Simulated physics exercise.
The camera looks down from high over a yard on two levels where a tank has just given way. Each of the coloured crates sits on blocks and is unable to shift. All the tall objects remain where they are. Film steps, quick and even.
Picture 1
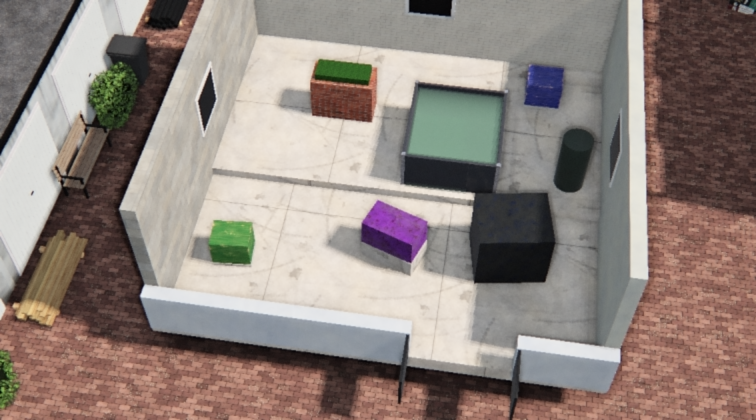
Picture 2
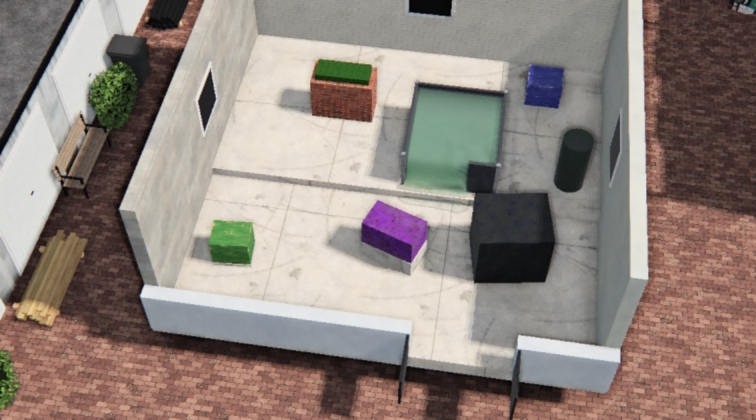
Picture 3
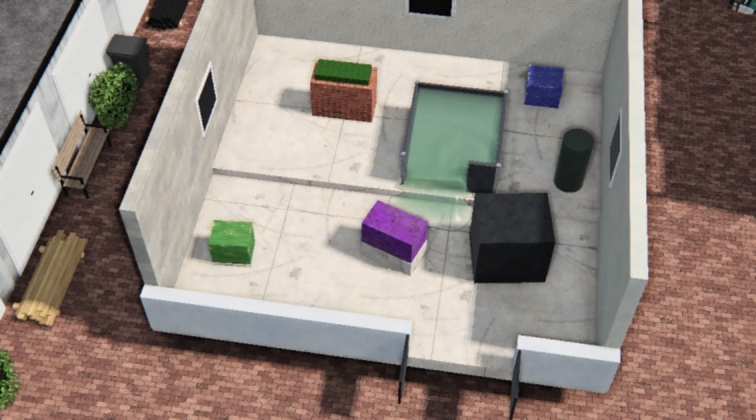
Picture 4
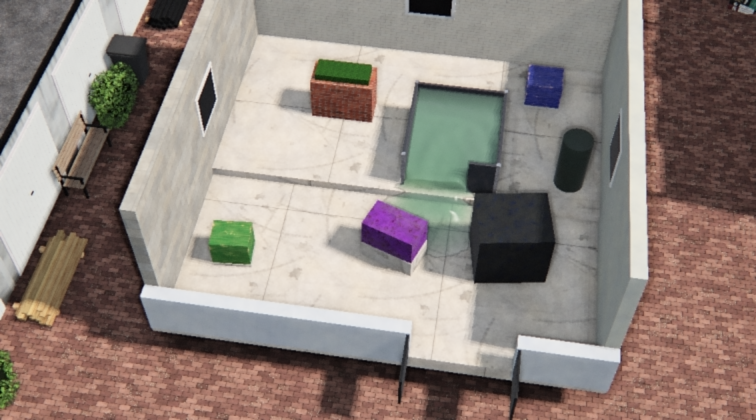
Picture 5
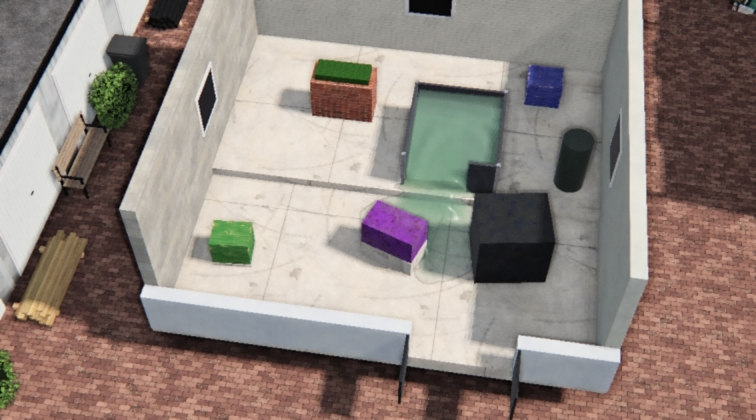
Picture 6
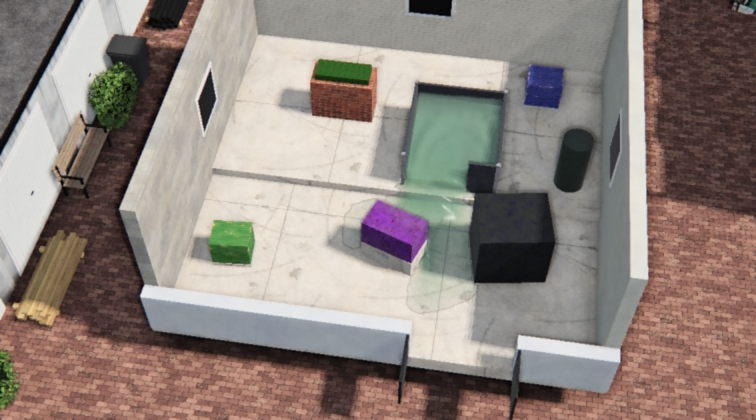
A walled yard on two levels, paved in pale slabs and ringed by brick paving, is seen from high above by a still camera. An open tank of green water stands on the upper level near a red brick planter and blue crate, with green, purple and black boxes below. The tank's front gives way, and water pours over the step, spreading forward between the purple and black boxes.
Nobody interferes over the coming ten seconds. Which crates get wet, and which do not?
One by one: Blue crate: Dry. Purple crate: Wet. Green crate: Wet.
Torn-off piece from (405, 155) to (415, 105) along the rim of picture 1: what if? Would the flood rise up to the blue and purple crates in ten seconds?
The blue one is reached; the purple one is not reached.
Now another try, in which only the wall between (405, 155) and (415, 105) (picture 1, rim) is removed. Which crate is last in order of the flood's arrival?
Answer: The blue-painted one.
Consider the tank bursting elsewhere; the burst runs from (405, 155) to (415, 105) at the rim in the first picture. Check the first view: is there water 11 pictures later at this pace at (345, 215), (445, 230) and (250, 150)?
Spot one: Reached by the flood. Spot two: Spared by the leak. Spot three: Reached by the flood.
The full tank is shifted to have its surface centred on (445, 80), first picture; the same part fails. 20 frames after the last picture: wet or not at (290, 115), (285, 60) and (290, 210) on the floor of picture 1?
As listed: Free of water, no water, awash.
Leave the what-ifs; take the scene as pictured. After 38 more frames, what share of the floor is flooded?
Close to 45 percent, by my reckoning.
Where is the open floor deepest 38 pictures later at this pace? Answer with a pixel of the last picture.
Estimated pixel: (171, 301).
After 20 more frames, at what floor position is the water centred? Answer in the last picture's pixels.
I reckon somewhere around (400, 216).
A moment on, water covers 20 % of the floor; the blue crate not reached, the purple crate water round its plinth, the green crate not reached.
Next, water covers 30 % of the floor; the blue crate not reached, the purple crate water round its plinth, the green crate water round its plinth.
Then, water covers 40 % of the floor; the blue crate not reached, the purple crate water round its plinth, the green crate water round its plinth.
Later, water covers 45 % of the floor; the blue crate not reached, the purple crate water round its plinth, the green crate water round its plinth.
In the end, water covers 50 % of the floor; the blue crate stayed above the water, the purple crate was topped, the green crate was topped.
